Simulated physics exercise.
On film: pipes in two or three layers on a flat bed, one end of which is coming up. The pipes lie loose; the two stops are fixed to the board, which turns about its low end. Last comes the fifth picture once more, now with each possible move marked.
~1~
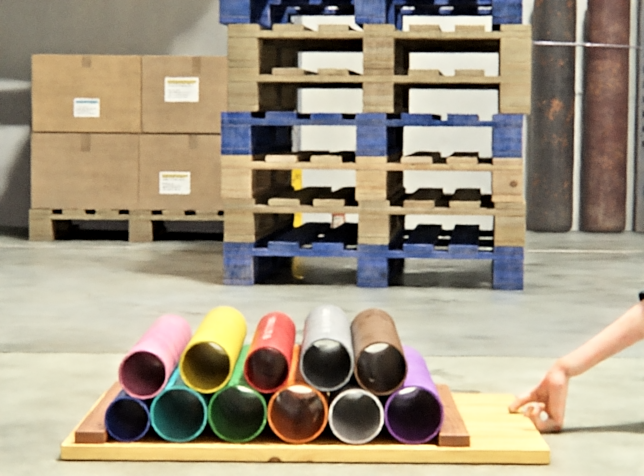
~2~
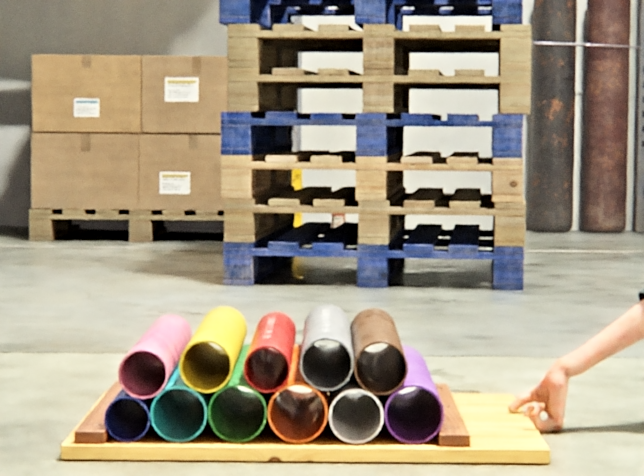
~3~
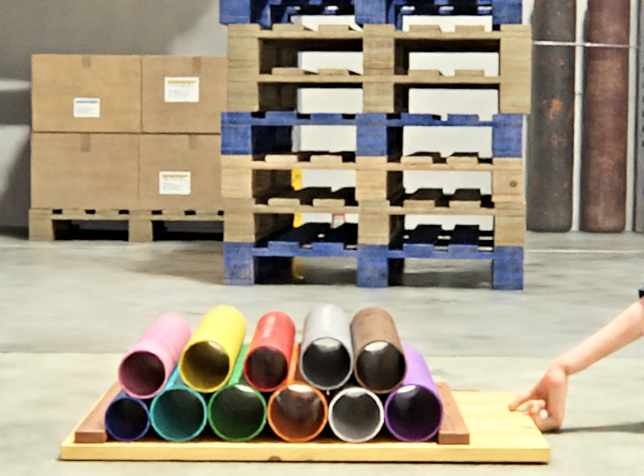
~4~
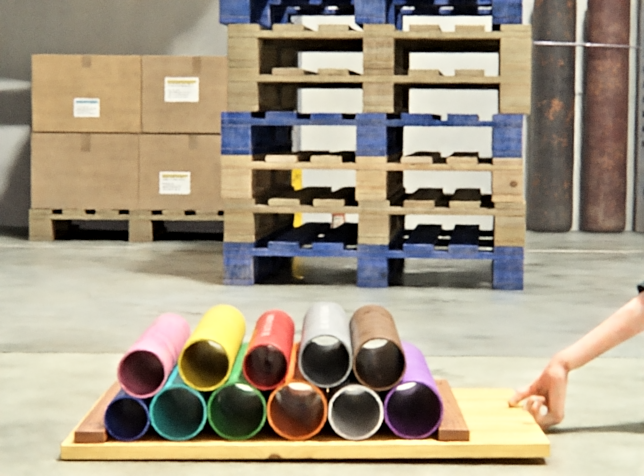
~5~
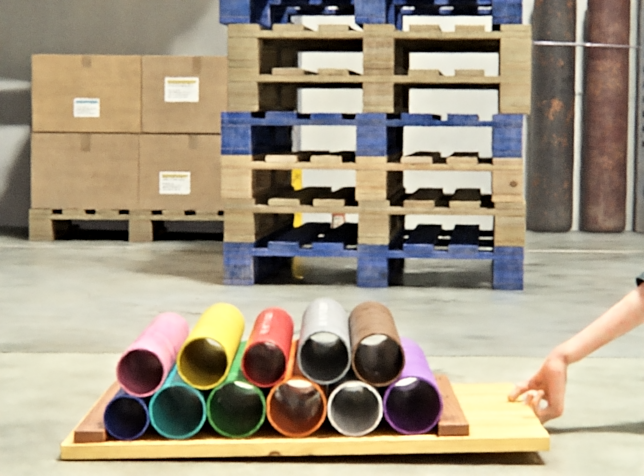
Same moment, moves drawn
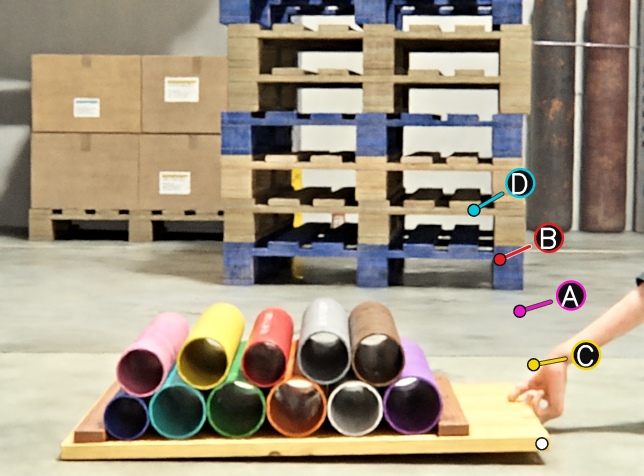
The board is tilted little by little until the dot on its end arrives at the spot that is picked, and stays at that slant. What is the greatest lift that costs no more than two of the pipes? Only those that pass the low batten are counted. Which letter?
Up to B.
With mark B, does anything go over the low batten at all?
Yes, at B.
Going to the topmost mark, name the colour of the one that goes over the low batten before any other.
It is the pink one.
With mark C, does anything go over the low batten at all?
No.
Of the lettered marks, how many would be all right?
The number is three.
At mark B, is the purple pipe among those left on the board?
Yes, with B.
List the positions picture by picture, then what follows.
Orange pipe (298, 413); white pipe (356, 416); purple pipe (414, 414), in the first picture.
Purple pipe (414, 414); pink pipe (143, 374), in the second picture.
Board (307, 417); white pipe (356, 415); purple pipe (414, 413), in the third picture.
Board (307, 415); turquoise pipe (178, 412), in the fourth picture.
Board (307, 412); turquoise pipe (178, 410), in the fifth picture.
On the copy, A at (520, 311); B at (500, 259); C at (534, 365); D at (474, 210); the white dot at (542, 444).
On B. First, board at 15°.
Then, board at 24°.
Finally, board at 24°, one over the low batten (pink).
By contrast, A none over the low batten; C none over the low batten; D five over the low batten.
